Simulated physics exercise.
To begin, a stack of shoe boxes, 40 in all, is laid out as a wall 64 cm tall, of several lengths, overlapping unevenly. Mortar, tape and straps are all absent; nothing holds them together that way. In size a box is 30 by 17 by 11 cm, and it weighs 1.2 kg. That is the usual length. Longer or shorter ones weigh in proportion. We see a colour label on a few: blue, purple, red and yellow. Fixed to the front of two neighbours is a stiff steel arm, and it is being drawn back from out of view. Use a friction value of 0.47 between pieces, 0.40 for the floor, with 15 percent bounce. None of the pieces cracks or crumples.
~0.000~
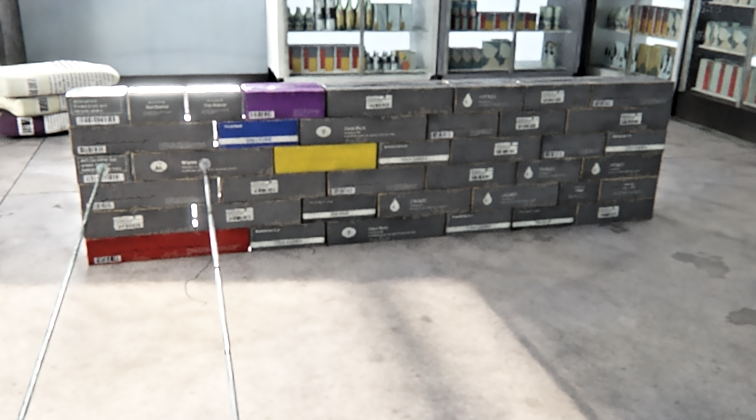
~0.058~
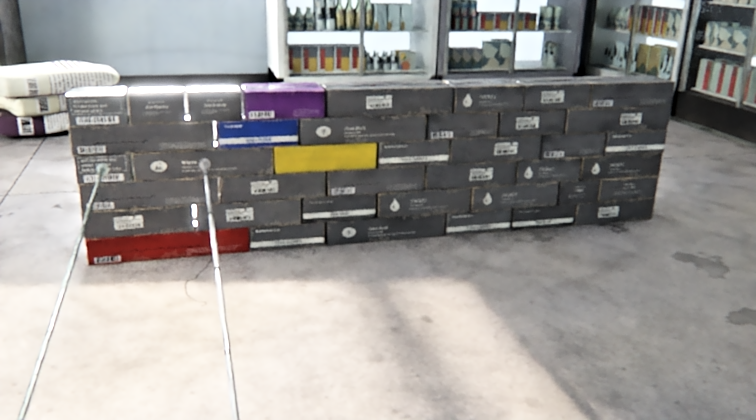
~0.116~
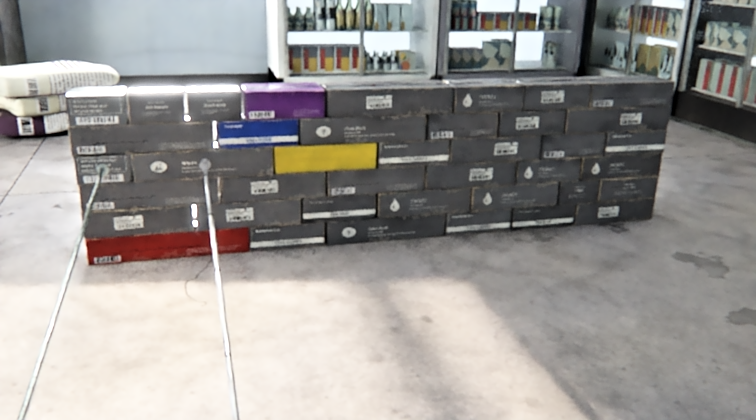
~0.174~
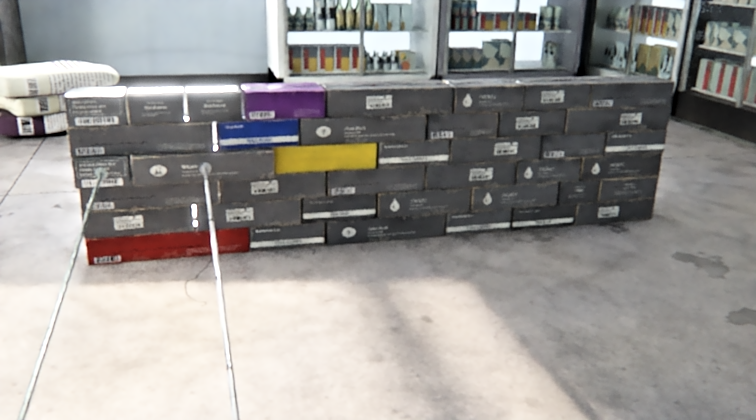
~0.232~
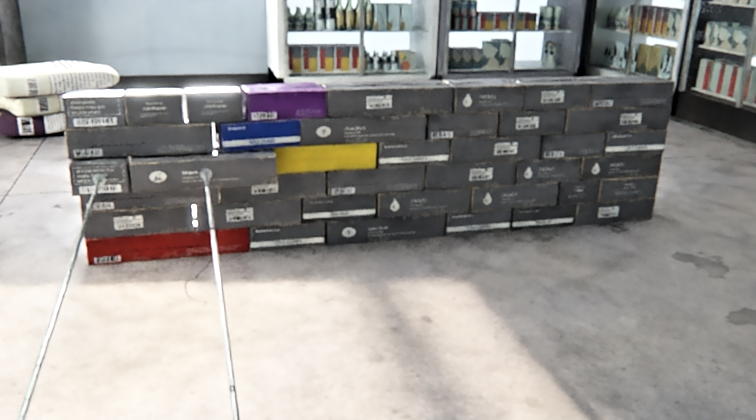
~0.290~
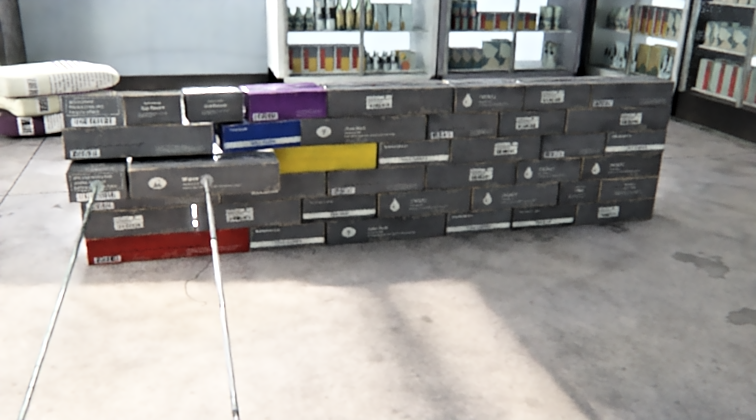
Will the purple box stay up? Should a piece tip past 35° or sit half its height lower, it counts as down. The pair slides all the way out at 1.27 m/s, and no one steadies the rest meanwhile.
No.
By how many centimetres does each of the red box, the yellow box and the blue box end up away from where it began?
Here red ends up 0 centimetres away, yellow 0 centimetres and blue 5 centimetres.
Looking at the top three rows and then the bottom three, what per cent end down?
The top part comes to 30 per cent, the bottom part to 0 per cent.
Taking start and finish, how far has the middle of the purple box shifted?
It ends around 58 cm from its start.
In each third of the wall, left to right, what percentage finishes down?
Per cent - left 40, middle 0, right 0.
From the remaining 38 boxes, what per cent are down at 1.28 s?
15 per cent.
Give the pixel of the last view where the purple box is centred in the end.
Look around pixel (230, 244) in the last frame.
Around 0.40 s, 3 of the 38 other boxes down; purple box displaced 25 mm; blue box displaced 48 mm.
Around 0.58 s, 4 of the 38 other boxes down; purple box tipped 29°; blue box tipped 29°, 36 mm lower.
Around 1.28 s, 5 of the 38 other boxes down; purple box tipped 64°, 19 cm lower; blue box tipped 31°, 37 mm lower.
Finally (2.1 s), 5 of the 38 other boxes down; purple box on its side; blue box tipped 31°, 37 mm lower; yellow box unmoved. Seen by the last camera, middles, purple box near (231, 244), blue box near (251, 142).
